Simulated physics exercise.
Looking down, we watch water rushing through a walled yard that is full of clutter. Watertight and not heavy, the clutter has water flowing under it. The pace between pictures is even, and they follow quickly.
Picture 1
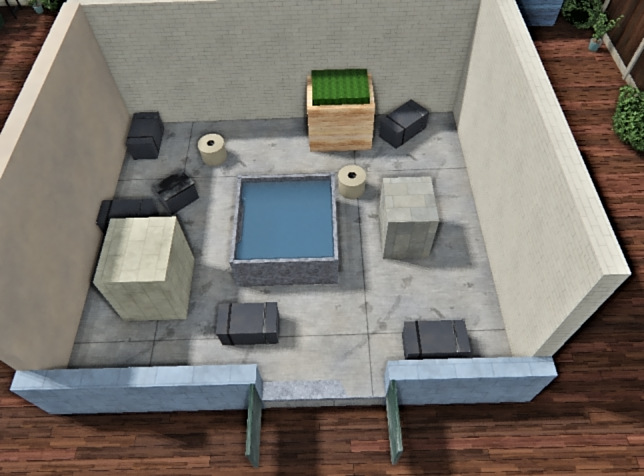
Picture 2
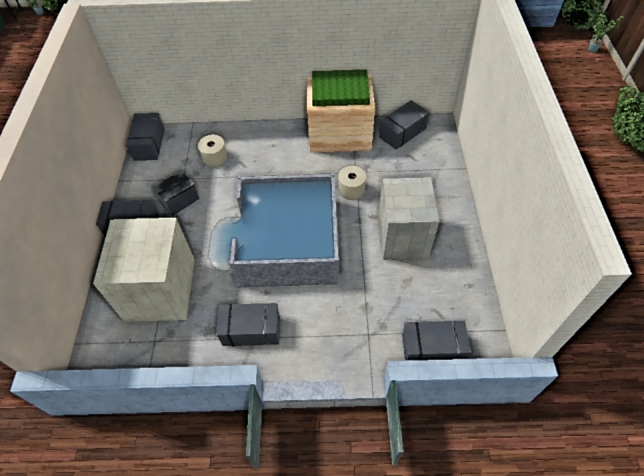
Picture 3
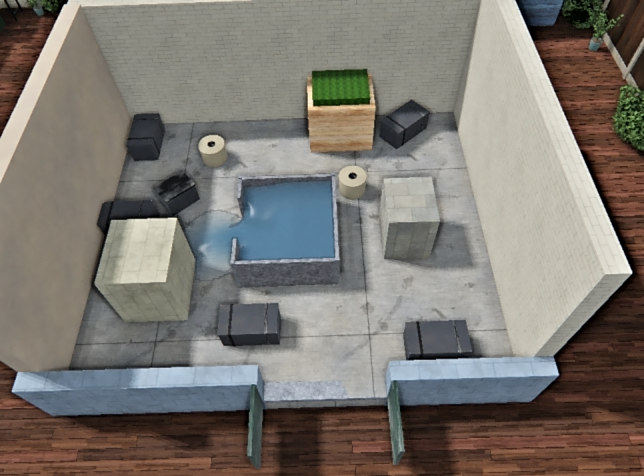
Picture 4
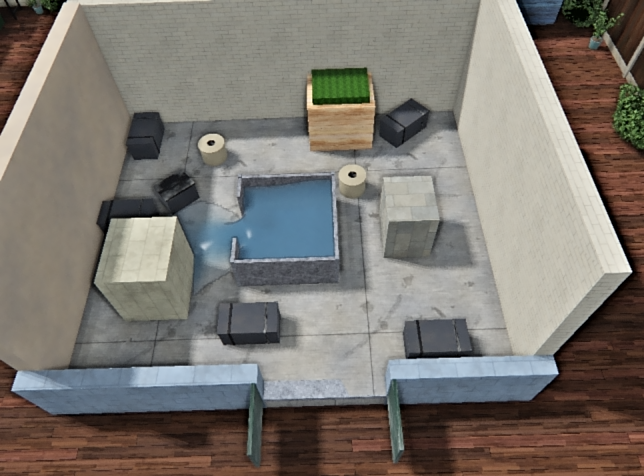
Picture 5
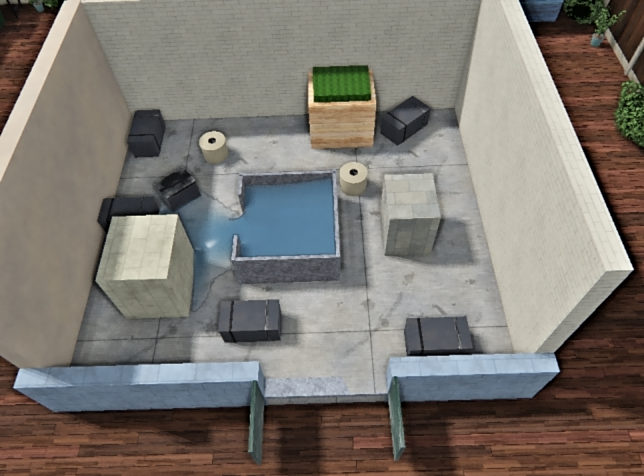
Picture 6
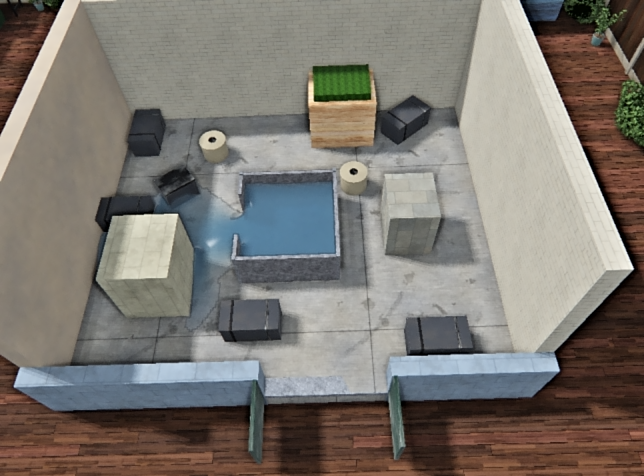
Walled yard from above, water pouring through a gap in the central pool's left side and spreading among boxes that barely move.
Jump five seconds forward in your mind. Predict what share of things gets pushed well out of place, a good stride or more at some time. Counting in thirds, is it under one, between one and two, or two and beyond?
It lands in the middle band.
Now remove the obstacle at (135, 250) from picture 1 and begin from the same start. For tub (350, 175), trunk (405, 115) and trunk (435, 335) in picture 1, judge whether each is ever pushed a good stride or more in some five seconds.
So: Did not travel far, then did not travel far, then did not travel far.
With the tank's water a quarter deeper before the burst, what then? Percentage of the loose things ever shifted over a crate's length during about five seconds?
Around 50 in a hundred.
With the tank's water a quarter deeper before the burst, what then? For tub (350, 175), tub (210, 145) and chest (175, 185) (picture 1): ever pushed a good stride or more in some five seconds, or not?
Taking each in turn, the answer is came up short, came up short, did it.
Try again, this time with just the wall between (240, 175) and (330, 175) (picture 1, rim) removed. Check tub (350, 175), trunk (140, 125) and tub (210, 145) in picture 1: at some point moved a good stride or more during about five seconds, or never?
The first: Never got that far; the second: Got that far; the third: Got that far.
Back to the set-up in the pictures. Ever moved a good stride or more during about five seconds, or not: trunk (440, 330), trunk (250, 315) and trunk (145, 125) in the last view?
Per object, same order: Less than that / less than that / the full distance.
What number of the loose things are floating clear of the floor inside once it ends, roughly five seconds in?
By my count, 3.
A moment on, 1 of 8 are well off their spots; 1 afloat.
Next, 2 of 8 are well off their spots; 0 afloat.
Later, 3 of 8 are well off their spots; 3 afloat.
In the end, 3 of 8 are well off their spots, and 3 have been at some point; 3 afloat.
